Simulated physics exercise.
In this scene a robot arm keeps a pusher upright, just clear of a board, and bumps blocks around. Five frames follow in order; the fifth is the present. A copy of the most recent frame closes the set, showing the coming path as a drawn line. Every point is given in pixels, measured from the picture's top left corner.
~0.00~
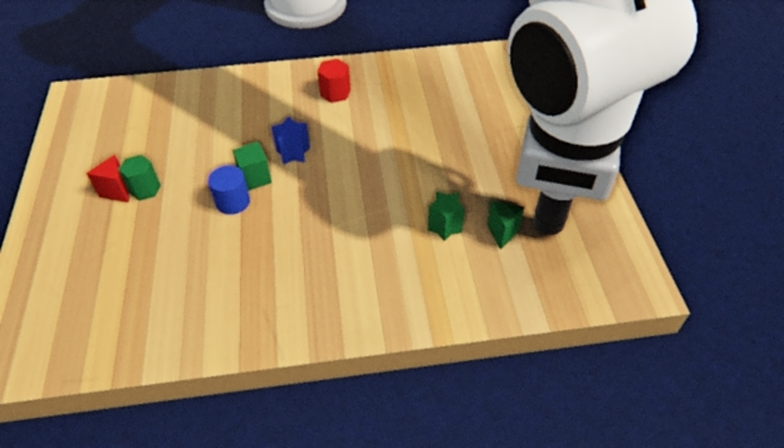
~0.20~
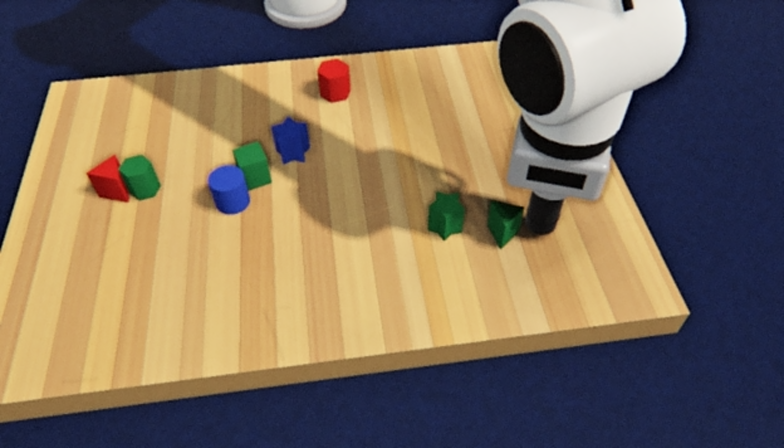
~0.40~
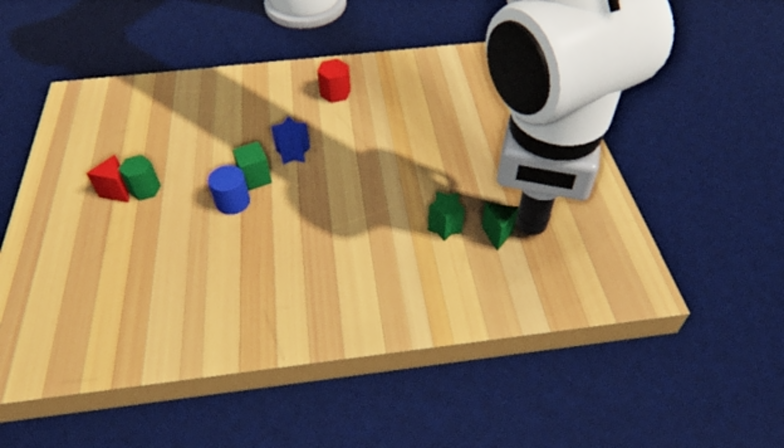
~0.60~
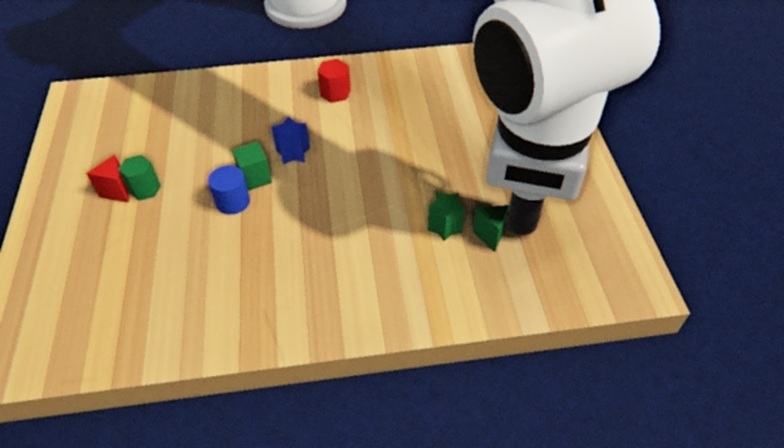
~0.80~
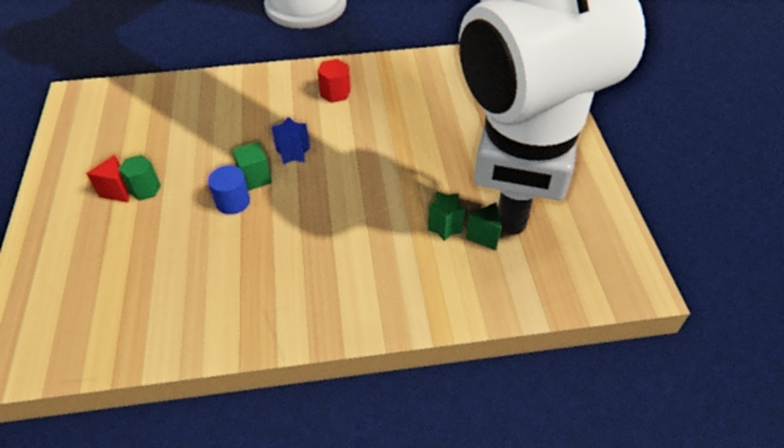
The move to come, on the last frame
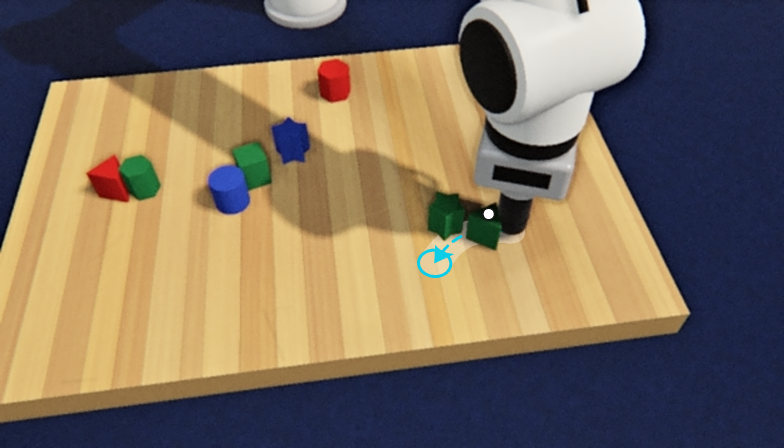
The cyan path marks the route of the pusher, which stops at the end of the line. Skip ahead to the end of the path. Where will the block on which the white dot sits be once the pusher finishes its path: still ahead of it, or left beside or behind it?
Once the path is finished, the block on which the white dot sits still sits ahead of the pusher.
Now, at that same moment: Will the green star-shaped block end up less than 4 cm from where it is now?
Yes, that is how it ends up.
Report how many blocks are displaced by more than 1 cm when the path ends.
The answer will be two.
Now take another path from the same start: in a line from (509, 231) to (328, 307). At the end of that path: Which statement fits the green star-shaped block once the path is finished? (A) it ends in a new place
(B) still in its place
Option B.
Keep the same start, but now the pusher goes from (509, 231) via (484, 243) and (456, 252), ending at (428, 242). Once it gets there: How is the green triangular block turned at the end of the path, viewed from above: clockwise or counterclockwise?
It turns round anticlockwise.
The drawn path runs from (509, 231) by way of (478, 231) and (452, 242) to (435, 263); the dot is on the green triangular block.
What follows on the original path. One third of the way, pusher (478, 224); green star-shaped block (442, 203), turned 15° clockwise; green triangular block (462, 222), turned 30° anticlockwise.
Two thirds of the way, pusher (453, 235); green star-shaped block (431, 203), turned 50° clockwise; green triangular block (440, 236), turned 55° anticlockwise.
At the end, pusher (435, 256); green star-shaped block (430, 203), turned 60° clockwise; green triangular block (421, 258), turned 50° anticlockwise.
